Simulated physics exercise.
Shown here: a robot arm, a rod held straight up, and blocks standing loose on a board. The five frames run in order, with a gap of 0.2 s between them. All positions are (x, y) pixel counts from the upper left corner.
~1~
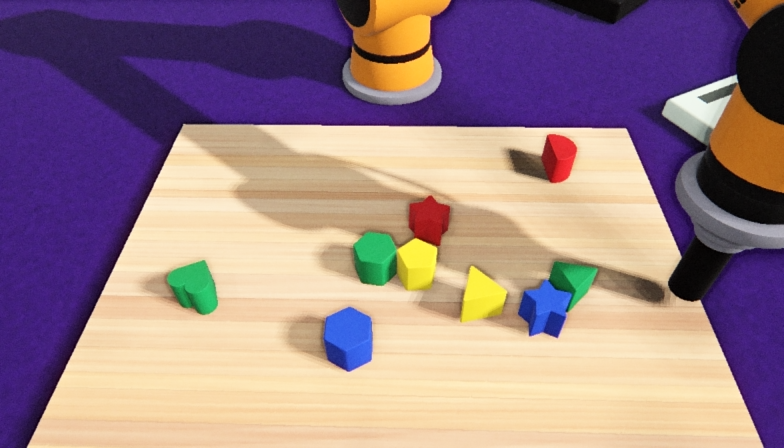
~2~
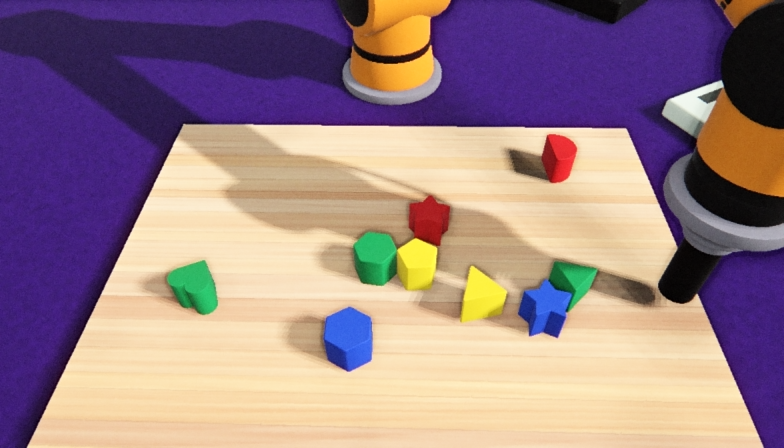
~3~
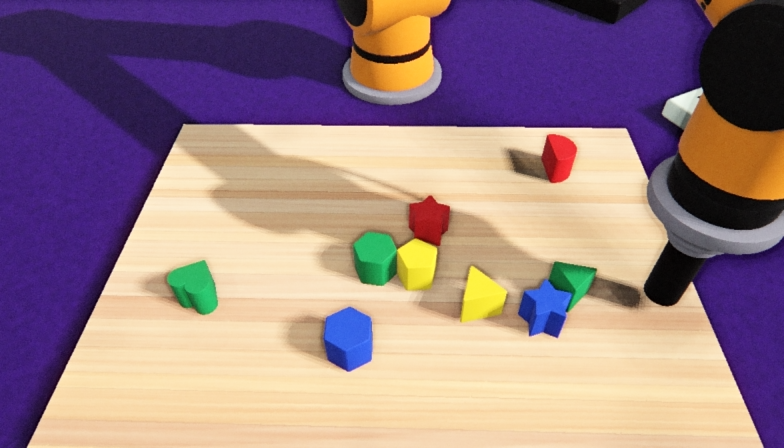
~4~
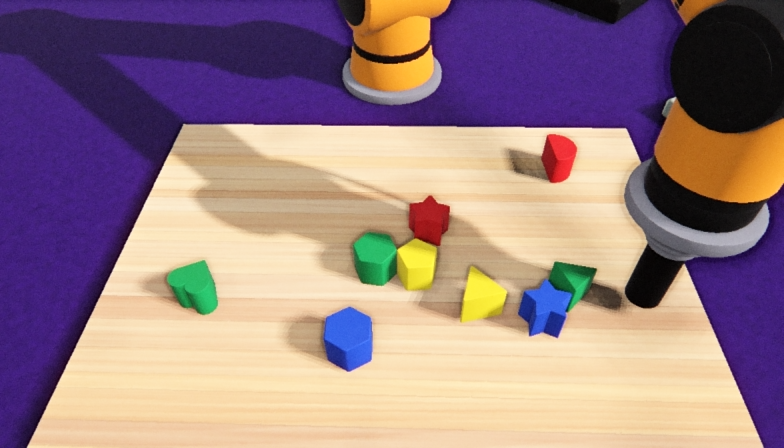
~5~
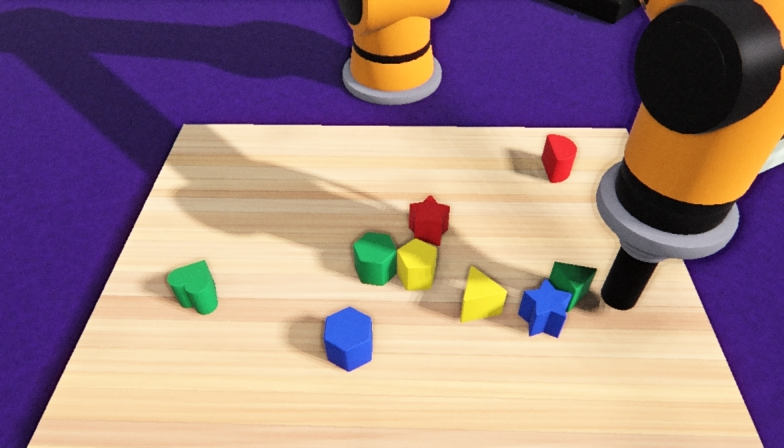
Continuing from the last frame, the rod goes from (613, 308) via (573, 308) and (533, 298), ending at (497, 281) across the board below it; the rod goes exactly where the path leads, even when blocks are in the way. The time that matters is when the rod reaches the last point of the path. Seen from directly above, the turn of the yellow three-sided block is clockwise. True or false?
Verdict: True.
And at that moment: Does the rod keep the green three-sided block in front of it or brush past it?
In front, still.
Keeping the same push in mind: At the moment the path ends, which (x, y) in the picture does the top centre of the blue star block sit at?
I'd say the blue star block ends with its top centre at (518, 302).
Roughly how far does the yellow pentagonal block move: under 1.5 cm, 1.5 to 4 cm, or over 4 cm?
Distance: Less than 1.5 cm.
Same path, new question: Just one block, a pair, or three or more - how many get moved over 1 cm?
Going by the path, two blocks will move.
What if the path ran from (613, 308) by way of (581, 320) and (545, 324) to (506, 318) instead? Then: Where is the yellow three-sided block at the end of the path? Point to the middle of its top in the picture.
When the path ends, it will be at (442, 277).
On the path given first. One third of the way, rod at (577, 296); blue star block at (546, 299); green three-sided block at (554, 268).
Two thirds of the way, rod at (536, 287); yellow three-sided block at (476, 285); blue star block at (520, 302), turned 50° anticlockwise; green three-sided block at (519, 254), turned 30° clockwise.
At the end, rod at (500, 270); yellow pentagonal block in place; yellow three-sided block at (475, 286), turned 20° clockwise; blue star block at (518, 302), turned 65° anticlockwise; green three-sided block at (491, 236), turned 45° clockwise.
